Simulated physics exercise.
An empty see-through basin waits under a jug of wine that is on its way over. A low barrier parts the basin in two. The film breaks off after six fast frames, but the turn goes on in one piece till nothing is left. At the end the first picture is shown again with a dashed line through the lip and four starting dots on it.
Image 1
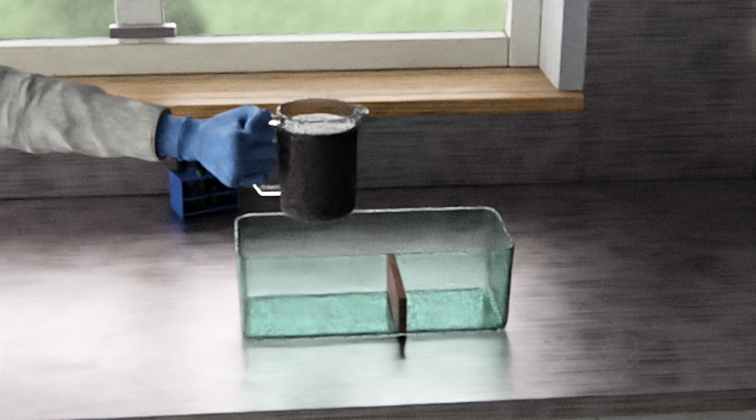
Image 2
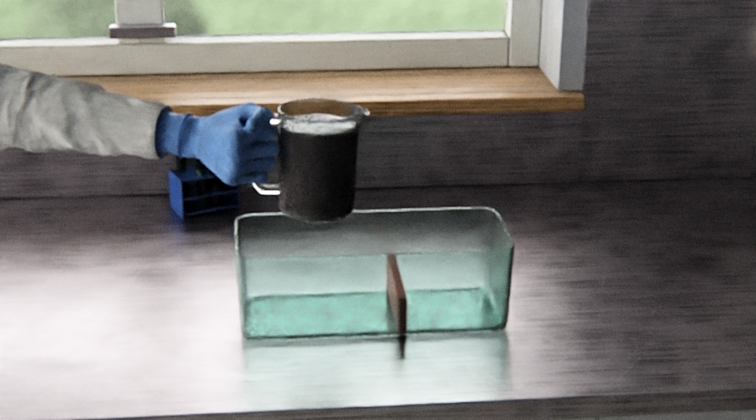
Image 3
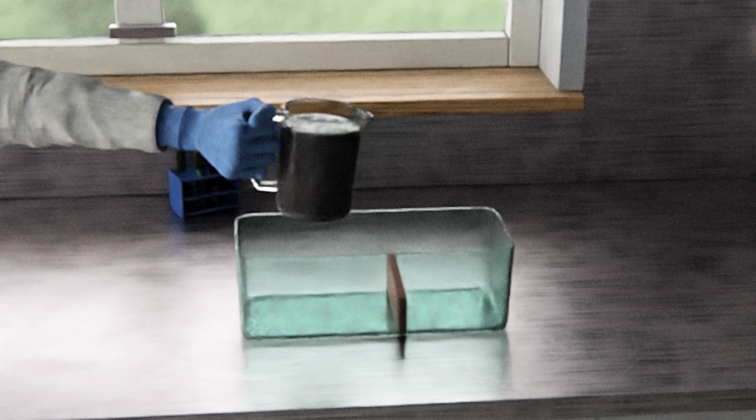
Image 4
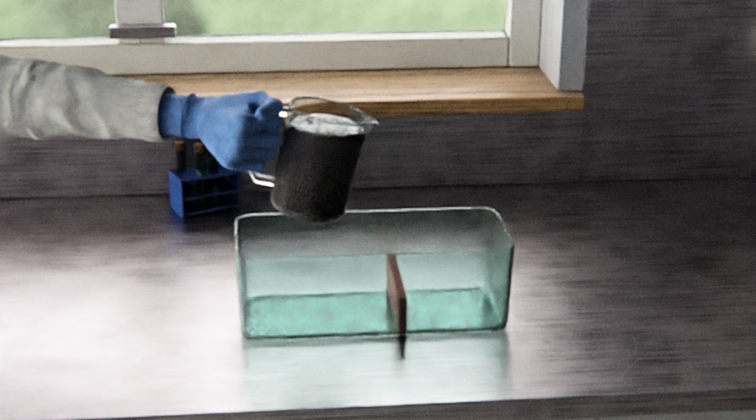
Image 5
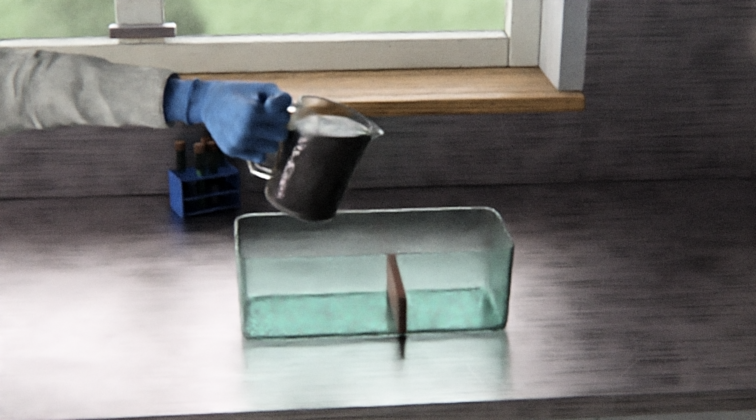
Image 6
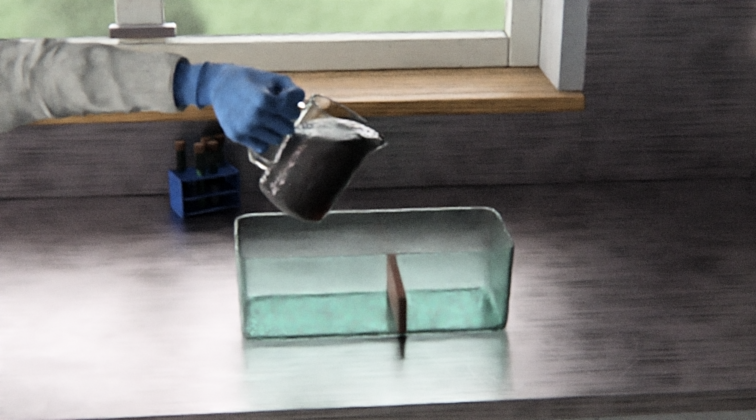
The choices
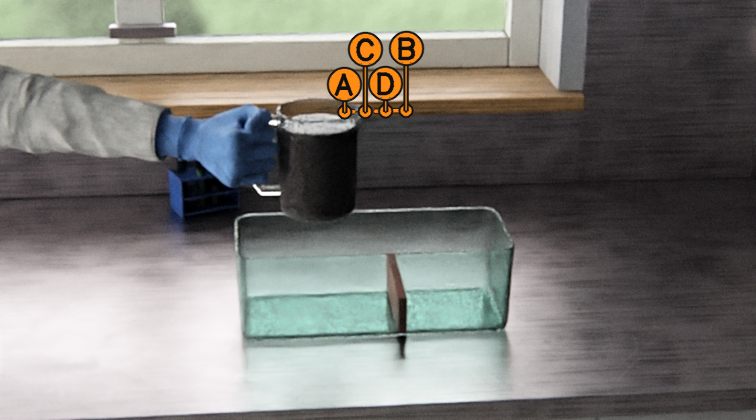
In this clip, a blue-gloved hand holds a clear jug of dark liquid above a see-through basin parted by a low brown barrier, then steadily tilts the jug to the right, with no liquid leaving it.
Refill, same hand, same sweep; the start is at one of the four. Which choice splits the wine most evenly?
Spot A.
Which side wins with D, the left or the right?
The right one.
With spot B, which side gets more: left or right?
More ends on the right.
In orange, A at (344, 112); B at (406, 110); C at (365, 111); D at (385, 111).
With A, about 47 % ends left of the wall and 52 % right of it.
With B, about 7 % ends left of the wall and 90 % right of it; 4 % is lost outside.
With C, about 8 % ends left of the wall and 91 % right of it.
With D, about 4 % ends left of the wall and 95 % right of it.
